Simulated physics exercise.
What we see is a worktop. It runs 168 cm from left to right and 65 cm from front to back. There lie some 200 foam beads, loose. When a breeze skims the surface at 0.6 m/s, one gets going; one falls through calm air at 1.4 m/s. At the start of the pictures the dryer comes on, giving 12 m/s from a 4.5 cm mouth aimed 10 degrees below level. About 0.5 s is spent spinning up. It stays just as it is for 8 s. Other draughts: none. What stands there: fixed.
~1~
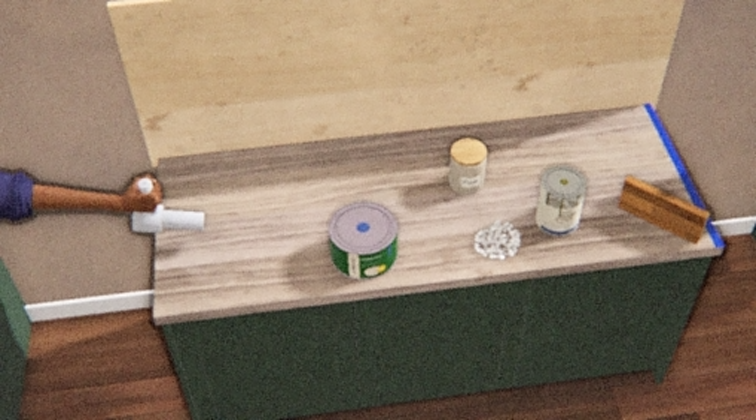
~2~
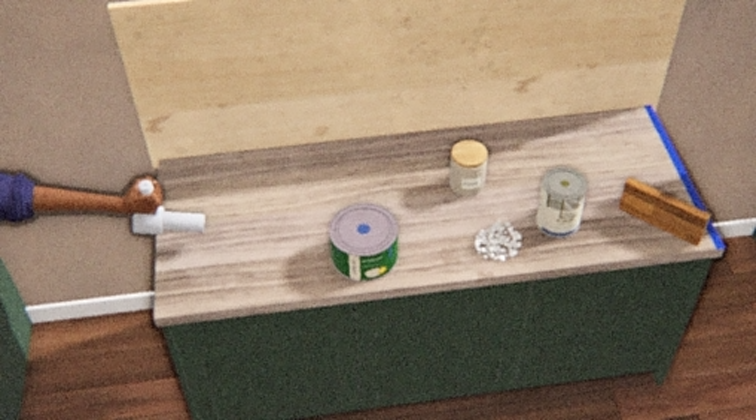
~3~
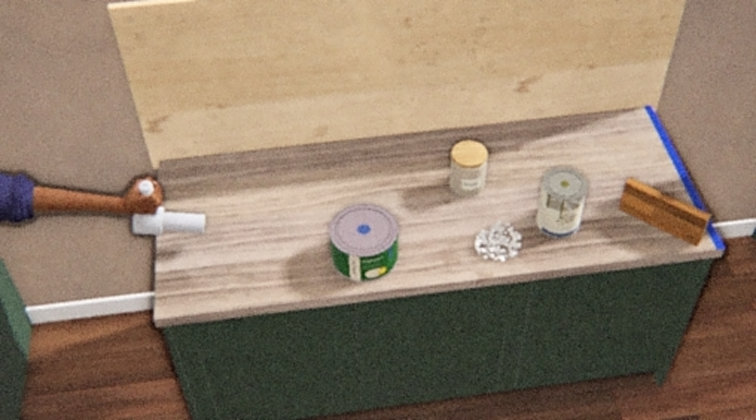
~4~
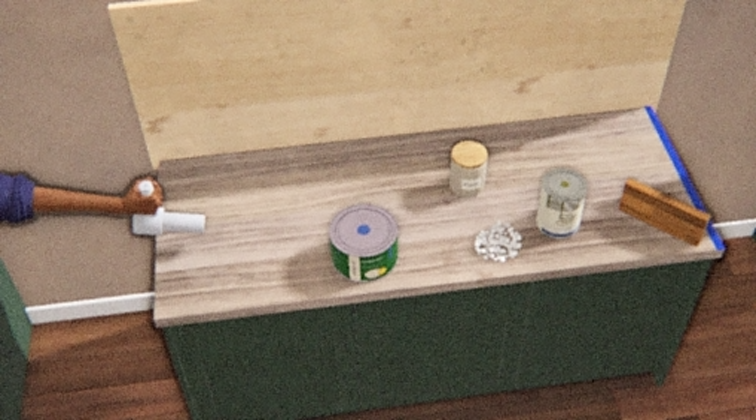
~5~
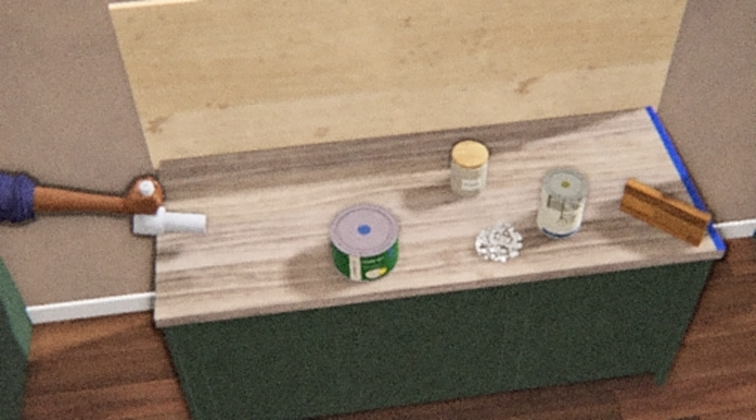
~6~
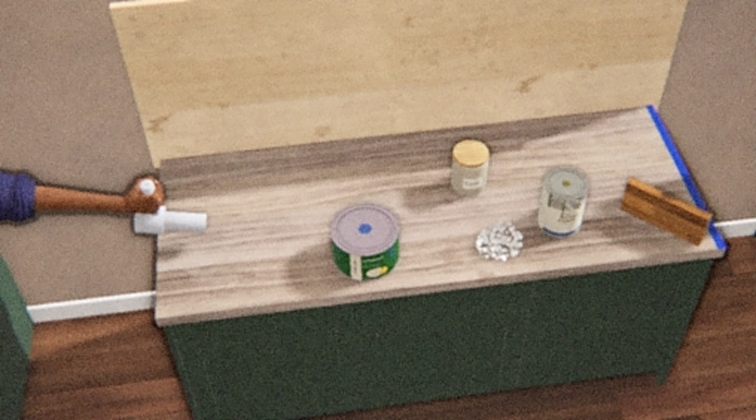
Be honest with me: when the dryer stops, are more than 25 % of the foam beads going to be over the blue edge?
No, they are not.
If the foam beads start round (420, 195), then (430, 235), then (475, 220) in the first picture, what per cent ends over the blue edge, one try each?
First try near 60 %, second near 10 %, third near 10 %.
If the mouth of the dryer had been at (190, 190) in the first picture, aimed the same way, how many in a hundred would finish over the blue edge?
0 per cent, roughly.
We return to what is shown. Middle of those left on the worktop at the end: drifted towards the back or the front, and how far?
The middle sits nearer the nearer side now, some 5 cm away from where it began.
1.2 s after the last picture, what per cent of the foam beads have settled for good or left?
Near 15 %.
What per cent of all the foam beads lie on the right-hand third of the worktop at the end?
Roughly 2 in a hundred.
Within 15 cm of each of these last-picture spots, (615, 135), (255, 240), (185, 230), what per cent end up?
I would say some 0 %, 0 % and 0 % respectively.
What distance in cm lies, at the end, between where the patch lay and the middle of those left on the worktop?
That comes to some 5 centimetres.
Then, 1.2 s after the last picture the count stands so, 0 % are over the blue edge; the middle of those still in play is near (504, 246).
Then, 2.1 s after the last picture the count stands so, 0 % are over the blue edge; the middle of those still in play is near (504, 251).
Then, 4.0 s after the last picture the count stands so, 0 % are over the blue edge; the middle of those still in play is near (504, 252).
Then, 7.6 s after the last picture, at the end, 0 % are over the blue edge; the middle of those still in play is near (501, 253).
